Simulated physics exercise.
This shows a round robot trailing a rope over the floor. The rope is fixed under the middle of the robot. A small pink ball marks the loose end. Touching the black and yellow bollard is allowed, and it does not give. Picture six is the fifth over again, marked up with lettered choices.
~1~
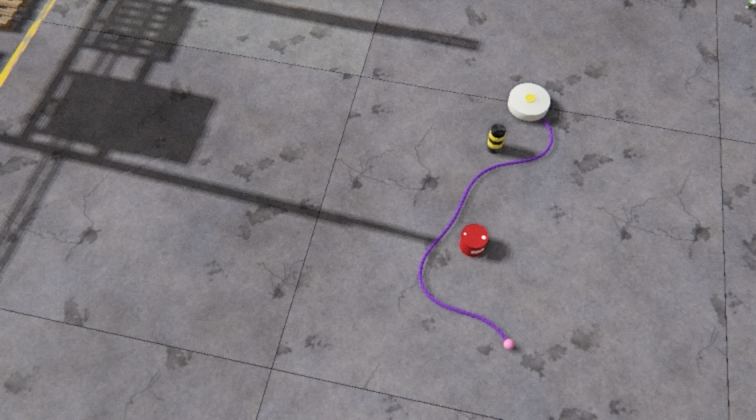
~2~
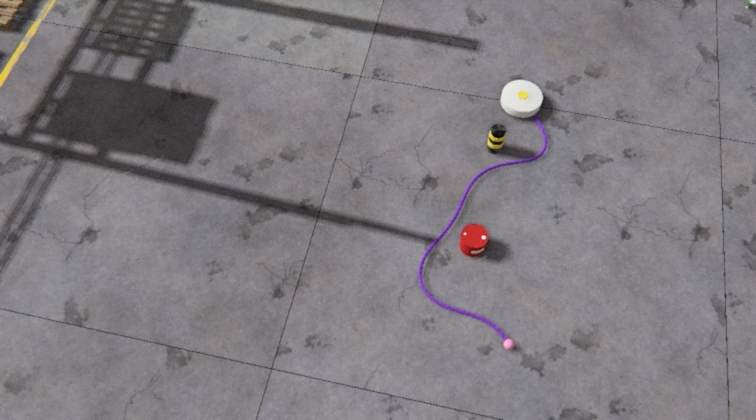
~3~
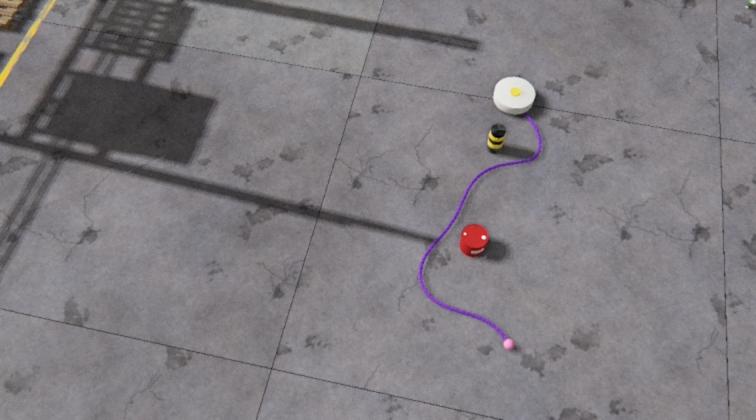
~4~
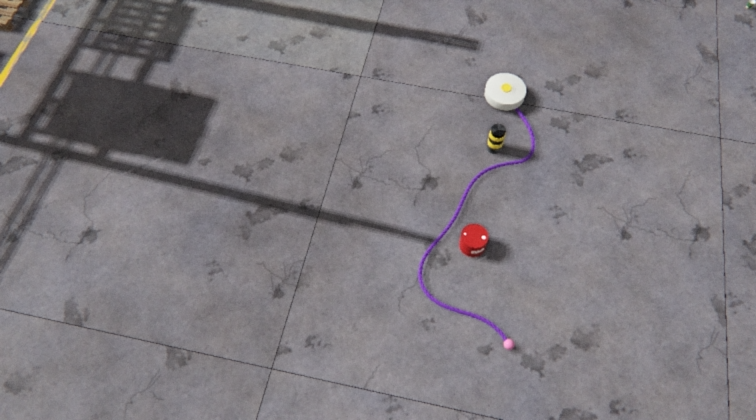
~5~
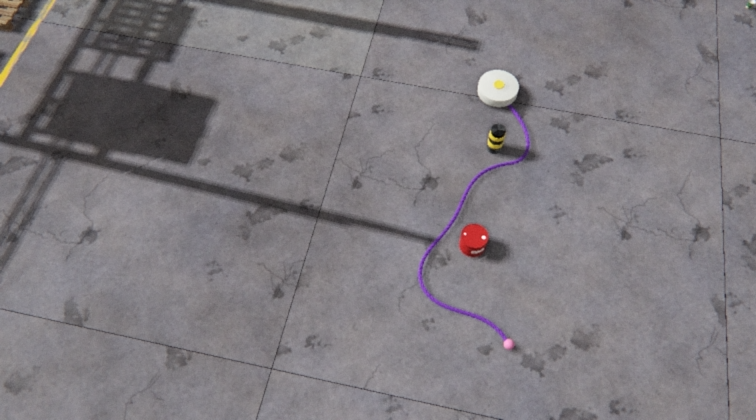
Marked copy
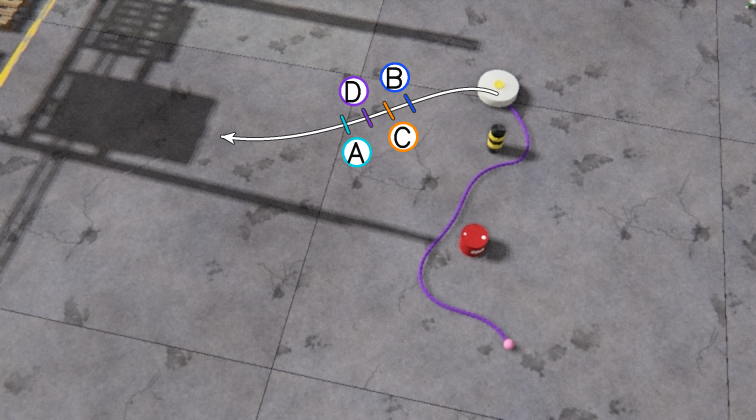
A round white robot with a yellow centre sits in the upper right of a grey, cracked concrete floor seen from high above, with dark shadows across the left. A purple rope curves down from it, past a black and yellow bollard and left of a red pot, to a pink end. The robot slides slightly left and upward, shifting the rope's upper bend, while all else and the camera stay still.
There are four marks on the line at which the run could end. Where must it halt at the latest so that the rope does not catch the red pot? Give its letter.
The farthest safe stop is C.
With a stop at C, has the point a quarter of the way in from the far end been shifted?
By then, yes.
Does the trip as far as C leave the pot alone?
For that mark, yes.
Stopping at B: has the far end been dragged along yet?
By then, no.
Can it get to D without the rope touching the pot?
No.
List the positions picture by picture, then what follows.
In the first picture, red pot (473, 240); bollard (496, 139); robot (529, 103).
In the second picture, robot (521, 100); red pot (473, 240).
In the third picture, robot (514, 96); free end (509, 344).
In the fourth picture, robot (505, 92); bollard (496, 139).
In the fifth picture, robot (498, 89); red pot (473, 240); bollard (496, 139); free end (509, 344).
On the marked copy, A at (345, 125); B at (410, 103); C at (389, 111); D at (367, 118); the route from (497, 94) via (361, 120) to (222, 137).
Following C. Soon after the start, robot (459, 85), middle of the rope (457, 213), free end (509, 344).
Later, robot (421, 95), middle of the rope (459, 209), free end (509, 344).
In the end, robot (389, 106), middle of the rope (474, 193), free end (509, 344); only the bollard has been touched, if anything.
As for the rest, A brings the rope against the pot; B is safe but short; D brings the rope against the pot.
